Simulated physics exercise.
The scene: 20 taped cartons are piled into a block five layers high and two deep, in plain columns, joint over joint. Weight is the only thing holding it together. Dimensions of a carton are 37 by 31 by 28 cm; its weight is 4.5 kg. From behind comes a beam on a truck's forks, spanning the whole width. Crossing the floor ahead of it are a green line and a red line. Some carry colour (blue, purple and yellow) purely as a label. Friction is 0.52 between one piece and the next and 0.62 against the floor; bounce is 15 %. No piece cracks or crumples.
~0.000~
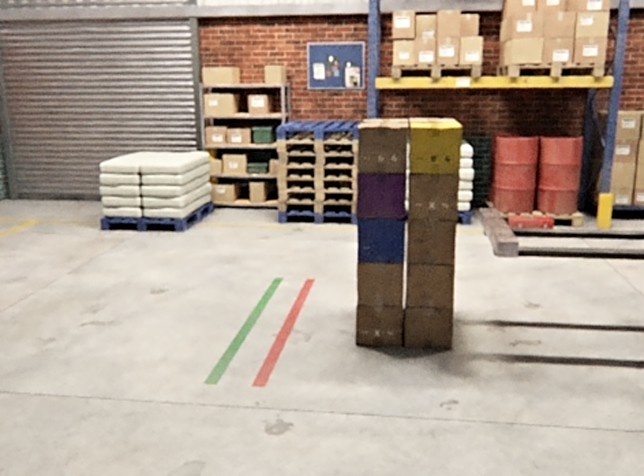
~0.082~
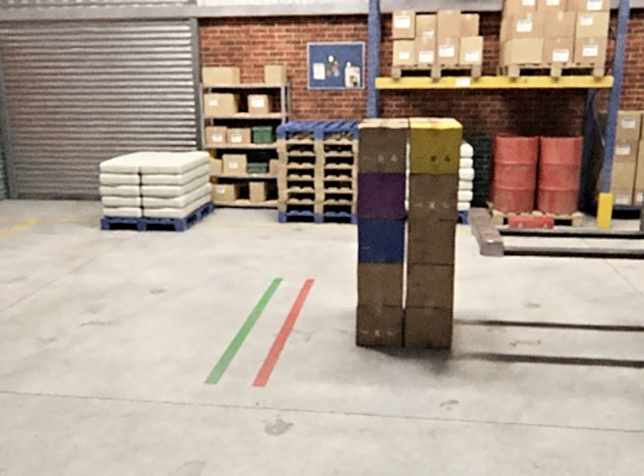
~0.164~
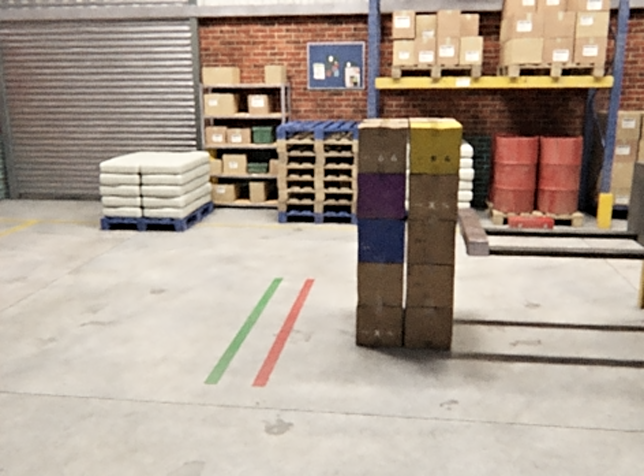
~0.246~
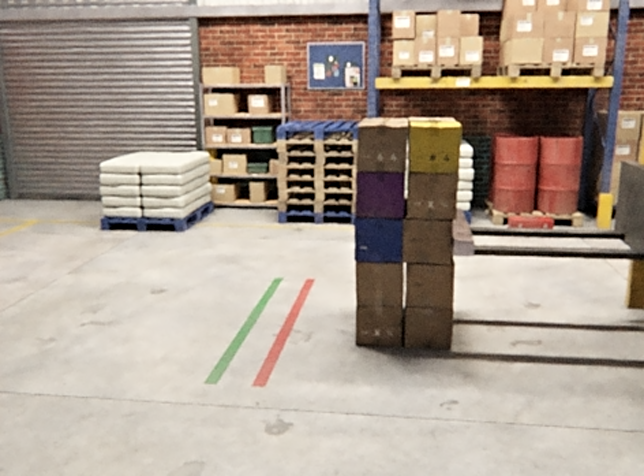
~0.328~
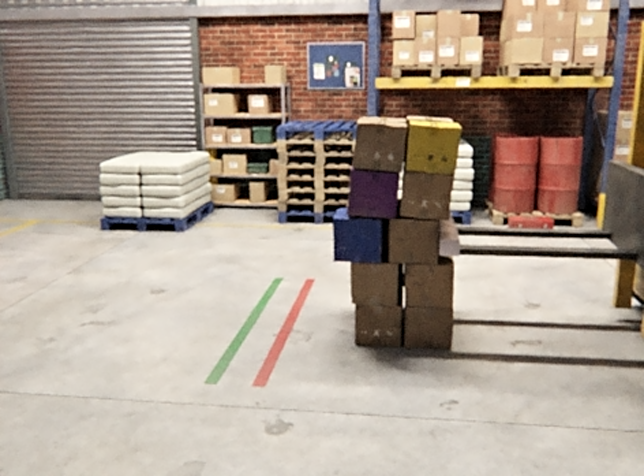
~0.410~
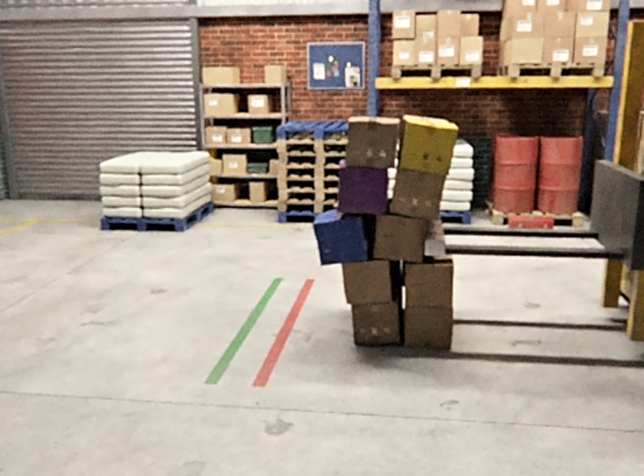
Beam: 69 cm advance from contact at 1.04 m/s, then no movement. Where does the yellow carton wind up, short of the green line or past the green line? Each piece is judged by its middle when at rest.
This side of the line.
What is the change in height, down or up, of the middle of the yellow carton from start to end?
It finishes some 45 cm lower than at the start.
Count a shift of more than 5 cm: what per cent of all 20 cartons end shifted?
The share is 80 %.
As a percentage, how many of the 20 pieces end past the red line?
40 per cent or so.
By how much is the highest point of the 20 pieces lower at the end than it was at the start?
About 35 cm lower.
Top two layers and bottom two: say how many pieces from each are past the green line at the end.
Top group: 4; bottom group: 0.
After 0.58 s, none of the 20 cartons past the green line, 16 disturbed; yellow carton 21° from how it stood; blue carton 26° from how it stood.
After 0.86 s, 1 of the 20 cartons past the green line; yellow carton 49° from how it stood, 19 cm lower; blue carton on its side.
After 1.36 s, 6 of the 20 cartons past the green line; yellow carton on its side; blue carton upside down.
In the end (3.0 s), 6 of the 20 cartons past the green line; yellow carton on its side; blue carton upside down; purple carton on its side. From the last view, middles, yellow carton near (422, 220), blue carton near (190, 311).
